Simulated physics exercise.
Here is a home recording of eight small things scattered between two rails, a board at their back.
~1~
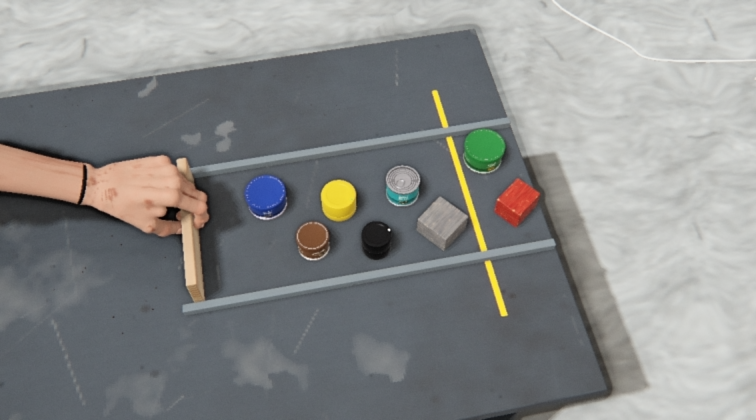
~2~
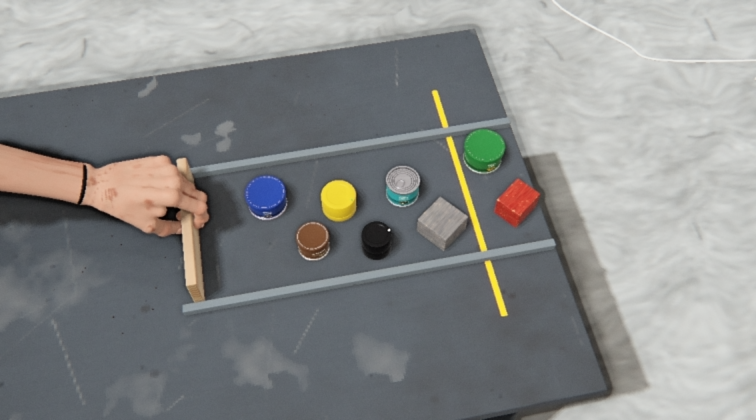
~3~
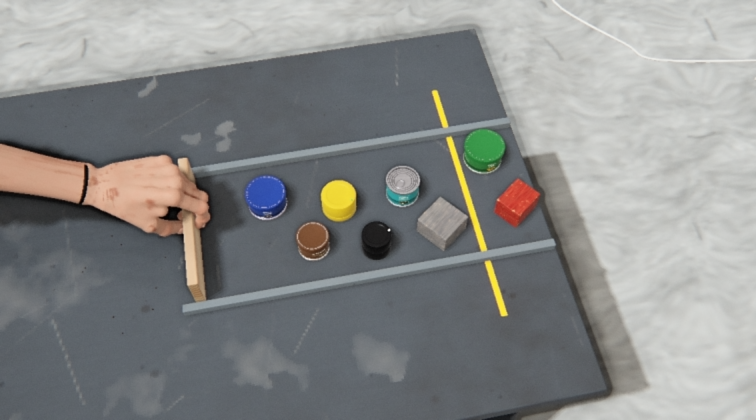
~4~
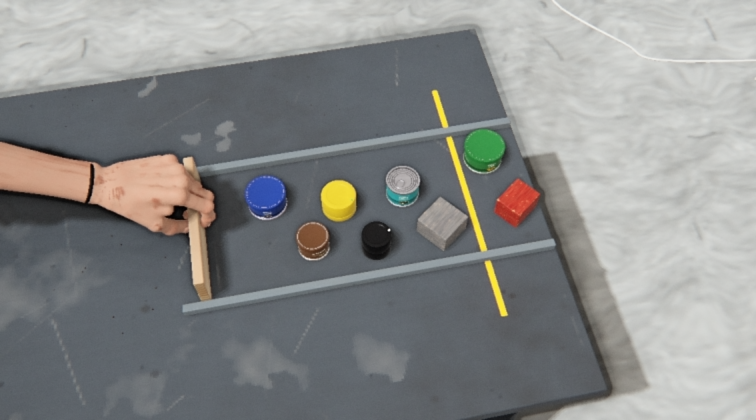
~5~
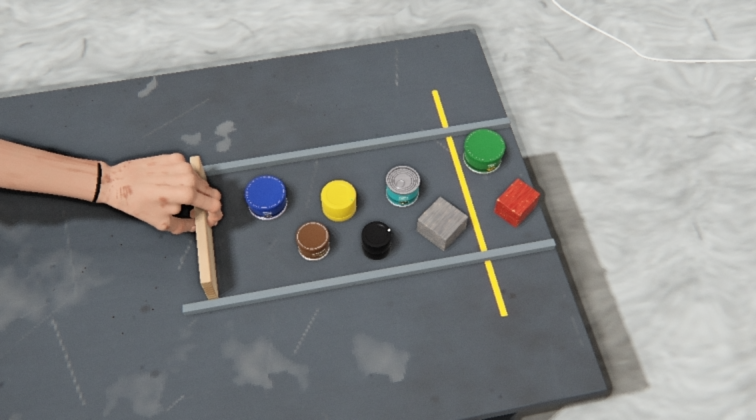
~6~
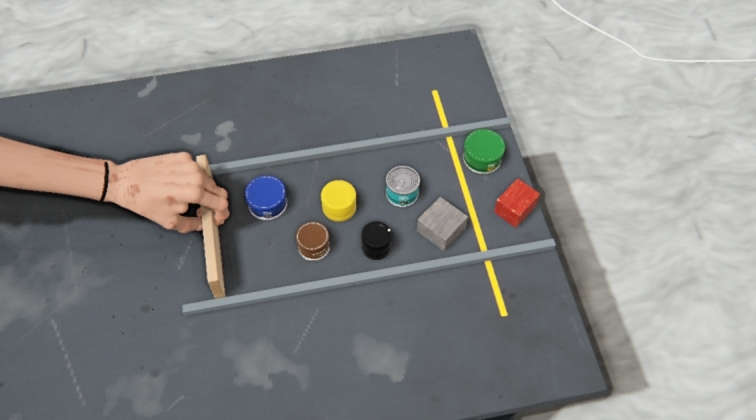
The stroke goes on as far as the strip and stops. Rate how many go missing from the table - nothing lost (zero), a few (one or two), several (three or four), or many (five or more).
A few, one or two.
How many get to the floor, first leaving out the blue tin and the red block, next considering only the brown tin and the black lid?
That gives 0 in the first case, then 0 in the second.
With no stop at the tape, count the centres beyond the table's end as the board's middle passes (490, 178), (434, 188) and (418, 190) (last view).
4; 0; 0.
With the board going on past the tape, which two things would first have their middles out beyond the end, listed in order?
First the red block, then the green tin.
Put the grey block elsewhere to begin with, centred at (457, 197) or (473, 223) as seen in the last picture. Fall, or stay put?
The grey block stays in place, then stays in place.
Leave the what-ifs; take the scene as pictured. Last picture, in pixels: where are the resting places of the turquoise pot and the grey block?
First (509, 167), then (520, 199).
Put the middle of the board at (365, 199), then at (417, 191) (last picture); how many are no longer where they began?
The counts are 5 and 6.
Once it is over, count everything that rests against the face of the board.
The number is 4.
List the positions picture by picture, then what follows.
In the first frame, red block (517, 203); green tin (484, 152); grey block (442, 224); board (190, 229); tape (466, 193).
In the second frame, green tin (484, 152); turquoise pot (403, 187).
In the third frame, grey block (442, 224); black lid (376, 241).
In the fourth frame, red block (517, 203); board (197, 228).
In the fifth frame, green tin (484, 152); yellow lid (339, 201).
In the sixth frame, red block (517, 203); green tin (484, 152); grey block (442, 224); board (210, 225); tape (466, 193).
Early on, none off yet; red block at rest near (517, 203); green tin at rest near (484, 152); grey block at rest near (442, 224).
Finally, the number that fall off is one or two; lost, red block.
